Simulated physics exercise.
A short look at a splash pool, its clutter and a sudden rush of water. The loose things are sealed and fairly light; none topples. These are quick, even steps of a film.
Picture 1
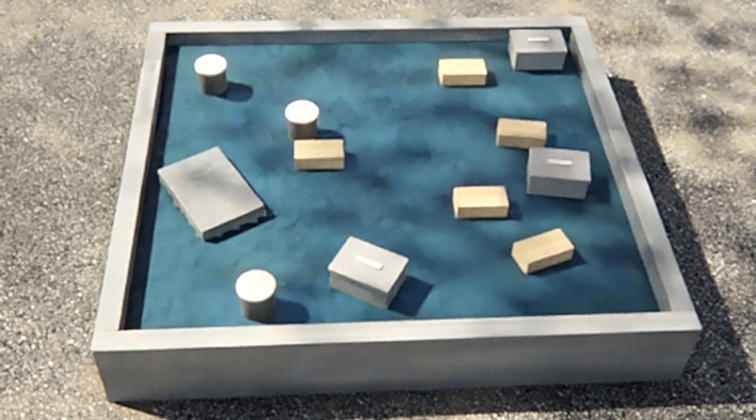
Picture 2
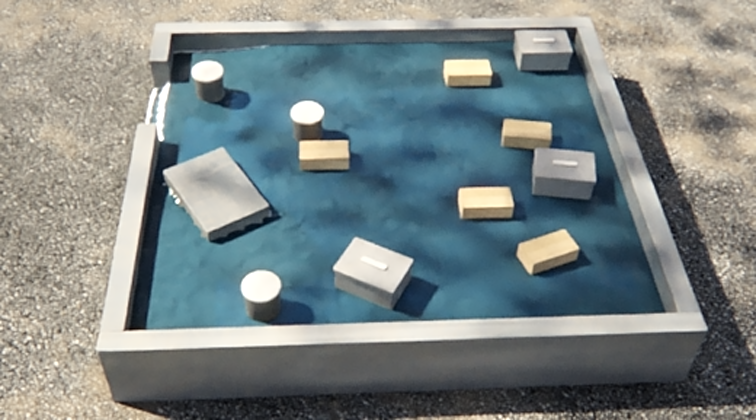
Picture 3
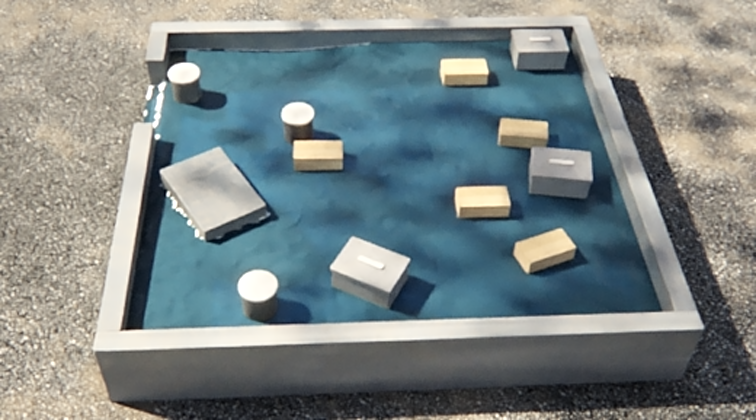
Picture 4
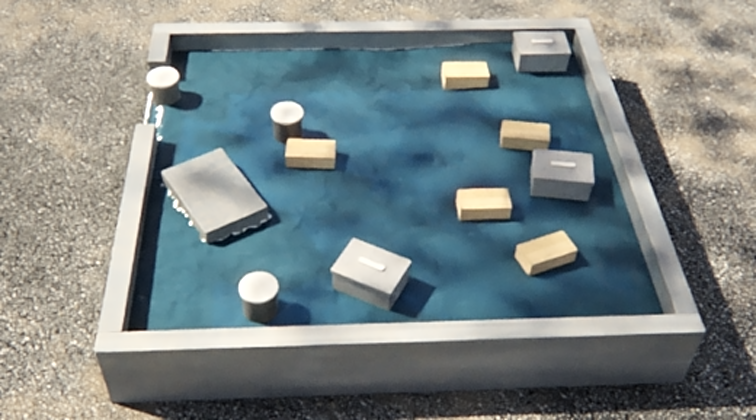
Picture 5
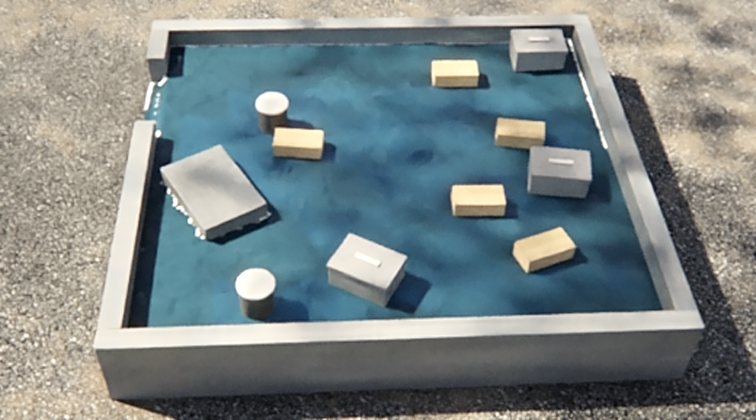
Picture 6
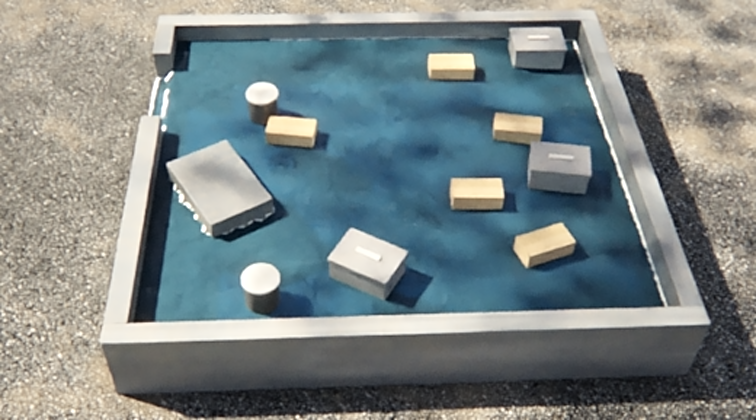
In a splash pool scattered with blocks and pails, a gap opened in the left wall, and a pail slid out through it before another pail and a tan block drifted up and left.
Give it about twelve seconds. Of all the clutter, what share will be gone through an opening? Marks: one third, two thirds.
It is less than a third.
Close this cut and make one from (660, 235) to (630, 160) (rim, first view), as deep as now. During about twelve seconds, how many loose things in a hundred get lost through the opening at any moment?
Roughly 40 per cent.
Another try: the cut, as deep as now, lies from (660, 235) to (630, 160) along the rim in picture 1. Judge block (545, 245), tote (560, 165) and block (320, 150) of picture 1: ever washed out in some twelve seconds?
In that order: Carried outside, washed out, still in.
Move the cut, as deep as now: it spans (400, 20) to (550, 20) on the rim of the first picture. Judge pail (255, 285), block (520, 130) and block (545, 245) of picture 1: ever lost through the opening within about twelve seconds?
As listed: Left behind, out, stays.
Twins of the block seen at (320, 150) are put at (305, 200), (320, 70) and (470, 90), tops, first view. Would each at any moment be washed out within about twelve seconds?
One after the other: Yes, washed out, stays.
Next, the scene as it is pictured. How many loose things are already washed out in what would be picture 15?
That makes 3.
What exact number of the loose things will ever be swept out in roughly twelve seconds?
The number is 3.
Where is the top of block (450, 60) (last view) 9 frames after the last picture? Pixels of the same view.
Near (420, 61).
A moment on, 1 of 11 are out; 10 afloat.
Next, 3 of 11 are out; 8 afloat.
Later, 3 of 11 are out; 8 afloat.
In the end, 3 of 11 are out; 8 afloat.
